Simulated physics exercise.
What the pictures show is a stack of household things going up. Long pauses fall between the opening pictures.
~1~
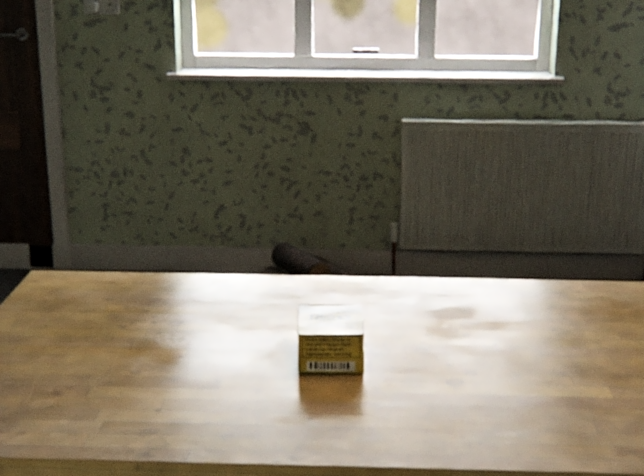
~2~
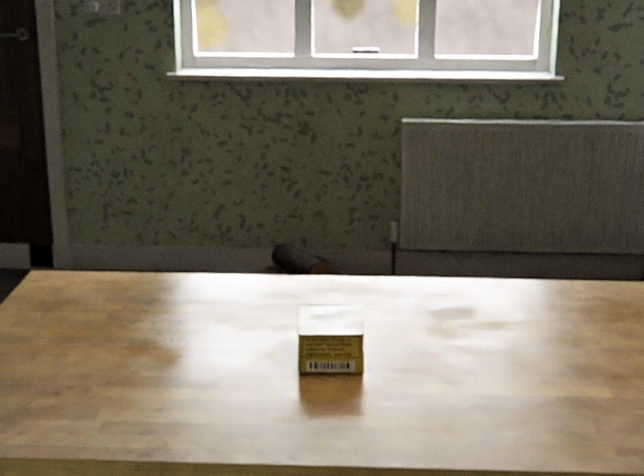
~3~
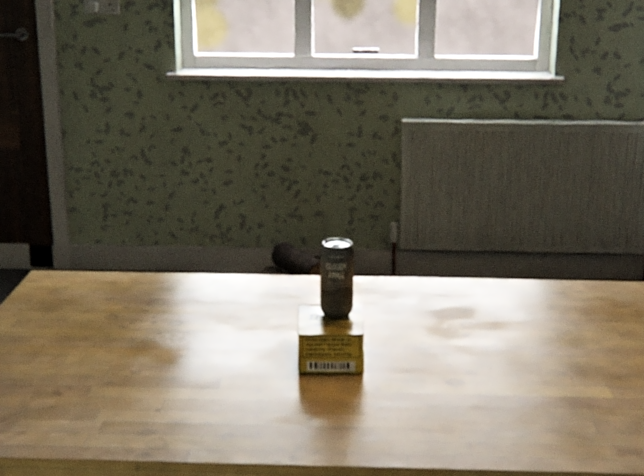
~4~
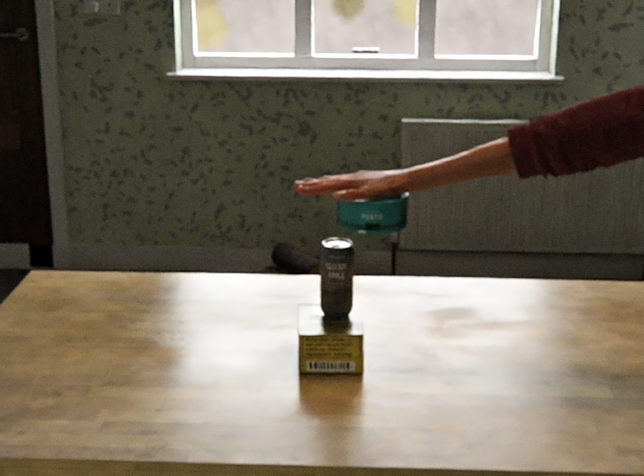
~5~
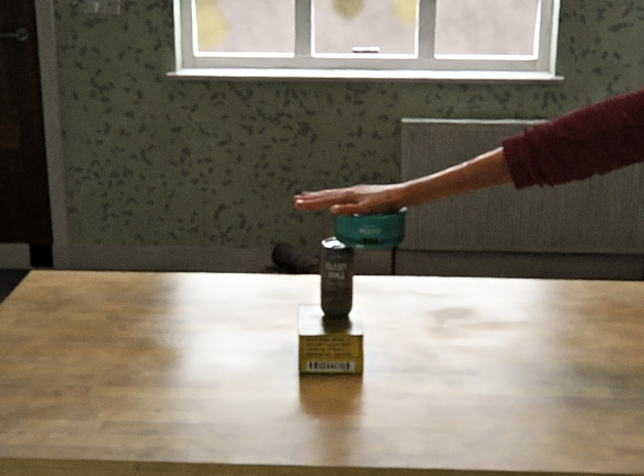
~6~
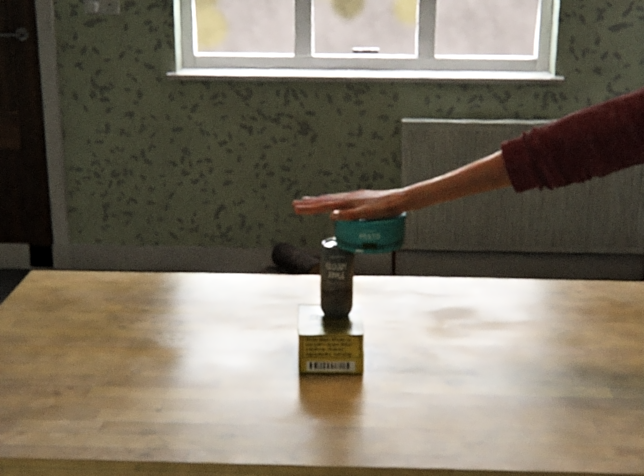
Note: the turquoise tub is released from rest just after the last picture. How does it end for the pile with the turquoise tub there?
Insecure.
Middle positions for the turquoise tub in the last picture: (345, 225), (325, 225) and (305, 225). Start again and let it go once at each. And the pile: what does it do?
Result per try: First still standing, second still standing, third toppled.
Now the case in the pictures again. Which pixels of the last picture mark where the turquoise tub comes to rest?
Roughly pixel (384, 320) in the last picture.
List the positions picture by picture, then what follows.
The last thing is not in view yet, in the first frame.
The last thing is not in view yet, in the second frame.
The last thing is not in view yet; grey can (337, 278), in the third frame.
Still above its spot; turquoise tub (372, 209); grey can (337, 278), in the fourth frame.
Still above its spot; turquoise tub (370, 223); grey can (337, 278), in the fifth frame.
Set down, still held; turquoise tub (370, 228); grey can (337, 278), in the sixth frame.
Then, 0.30 s on from there, turquoise tub now fallen.
Then, 0.40 s on from there, things are still on the move.
Then, 0.70 s on from there, grey can turned 4° from how it was put; yellow box shifted a little.
Then, 1.40 s on from there, grey can shifted a little; yellow box shifted a little.
In the end, fallen, turquoise tub; the other 2 unmoved. At the end, from the last picture's camera, turquoise tub near (384, 320). The pile comes apart.
